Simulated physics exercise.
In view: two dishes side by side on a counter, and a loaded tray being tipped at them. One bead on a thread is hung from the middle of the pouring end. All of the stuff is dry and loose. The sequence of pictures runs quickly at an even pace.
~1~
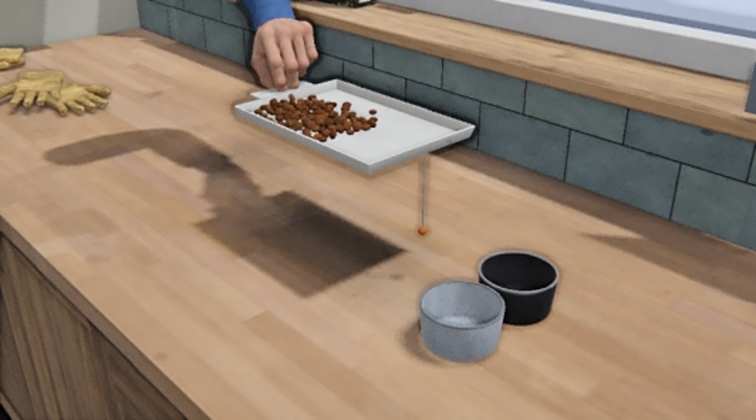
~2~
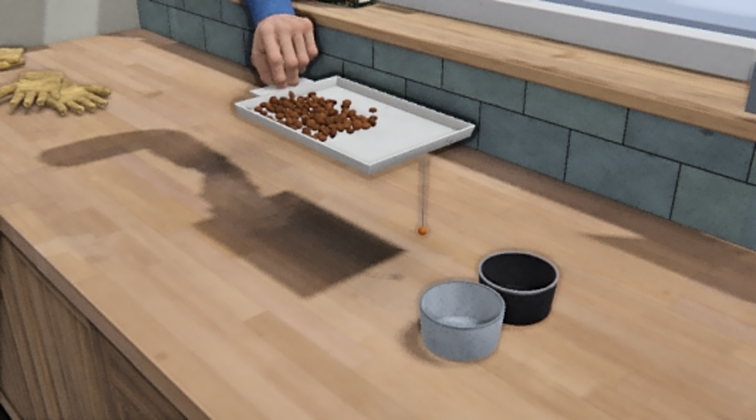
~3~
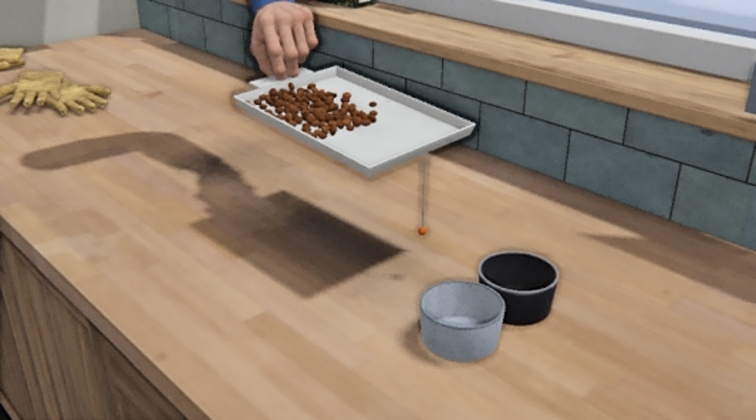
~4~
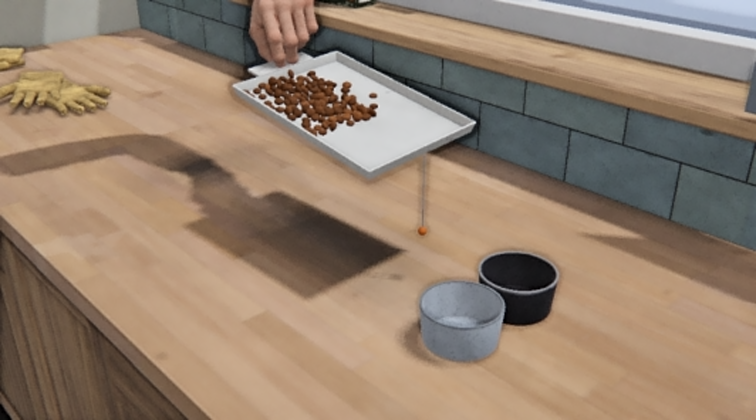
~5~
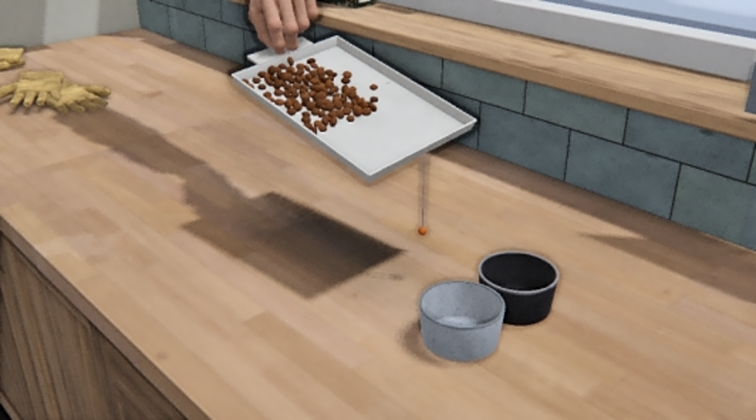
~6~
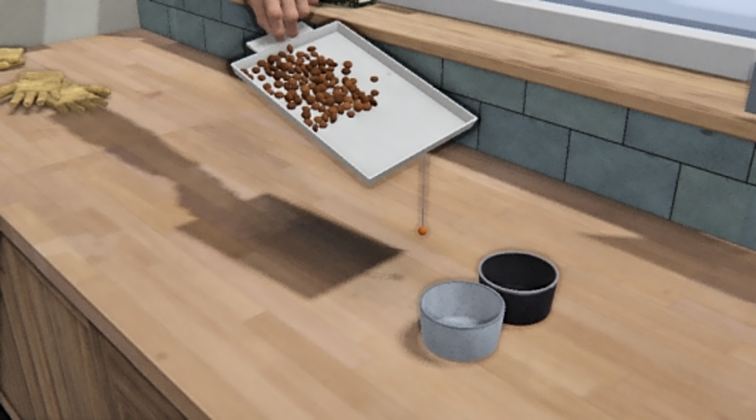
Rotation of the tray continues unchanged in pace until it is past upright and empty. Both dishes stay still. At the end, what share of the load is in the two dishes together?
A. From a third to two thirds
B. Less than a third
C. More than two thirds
B.
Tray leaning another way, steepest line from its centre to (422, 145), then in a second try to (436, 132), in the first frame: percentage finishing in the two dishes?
Lab note: Try one about 10 %, try two 0 %.
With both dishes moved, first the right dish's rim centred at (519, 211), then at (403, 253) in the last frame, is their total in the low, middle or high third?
Less than a third, then in the middle band.
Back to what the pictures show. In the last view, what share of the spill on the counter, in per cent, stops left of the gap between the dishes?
Roughly 100 in a hundred.
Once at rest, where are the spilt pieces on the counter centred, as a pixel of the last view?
Roughly at pixel (390, 322).
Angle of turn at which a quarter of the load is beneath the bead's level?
That happens at close to 75 degrees.
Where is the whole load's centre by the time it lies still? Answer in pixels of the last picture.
Centre at rest: Close to (390, 322).
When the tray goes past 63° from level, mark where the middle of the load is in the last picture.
Check around (366, 160) in the last picture.
Shortly afterwards, tray tipped steeply; the bulk on the tray; a little in the air.
Next, tray tipped right over; a little on the tray; the bulk outside both; a little in the air.
Some moments later, tray tipped past a quarter turn; the whole lot outside both.
In the end, tray tipped past a quarter turn; none at all in the left dish; none at all in the right dish; the whole lot outside both.
